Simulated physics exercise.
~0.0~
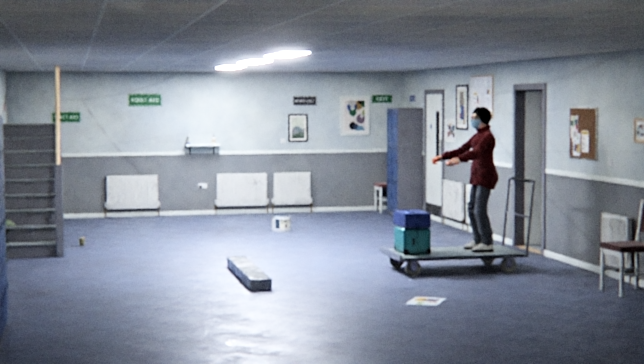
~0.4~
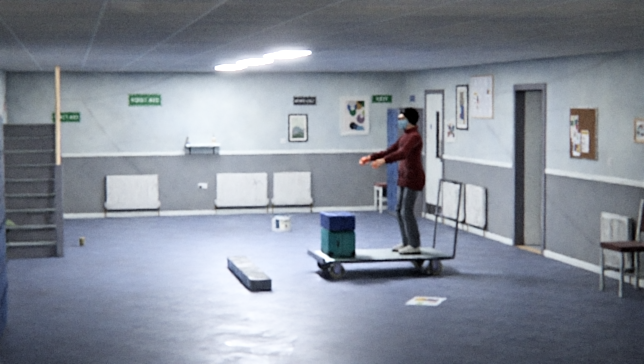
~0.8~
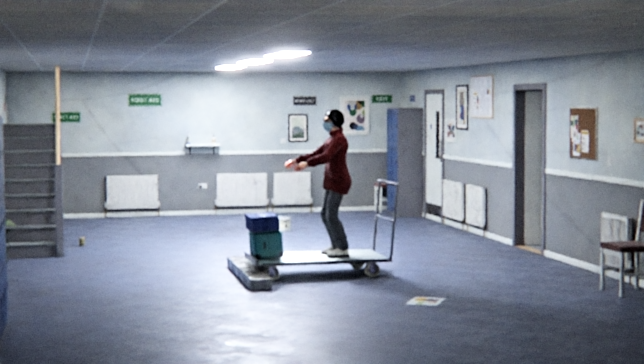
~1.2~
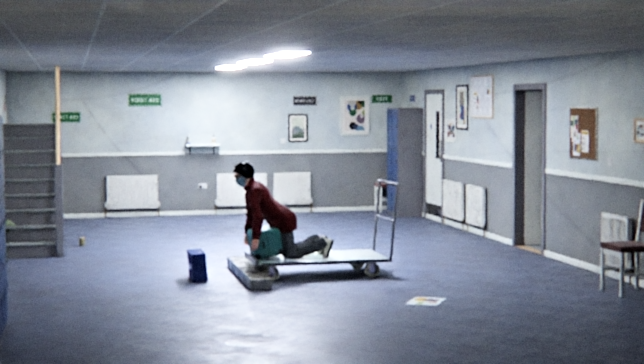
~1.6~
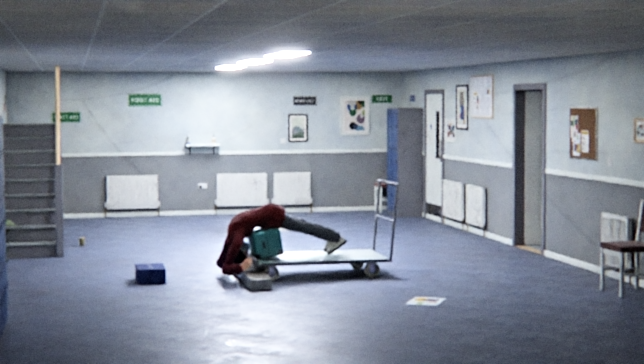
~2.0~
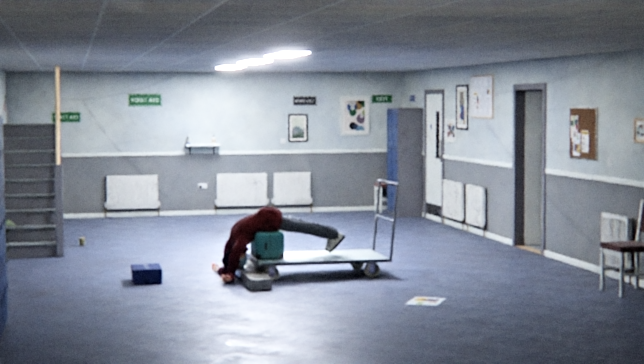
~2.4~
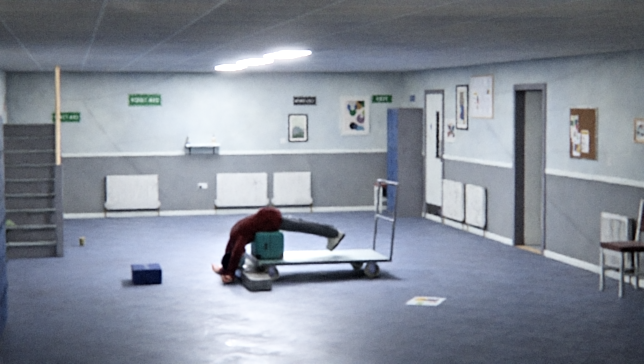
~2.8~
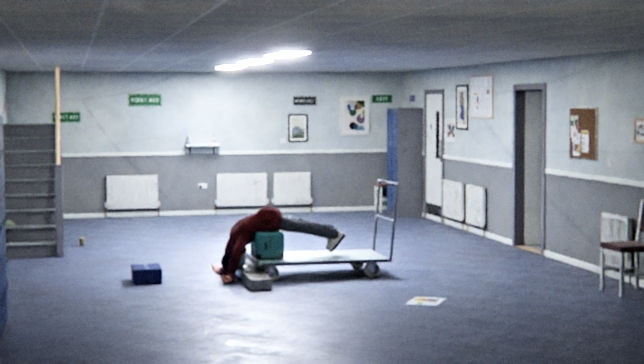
Person riding a trolley left into a kerb, pitching forward over the teal suitcase and lying draped there, blue carton thrown beyond.
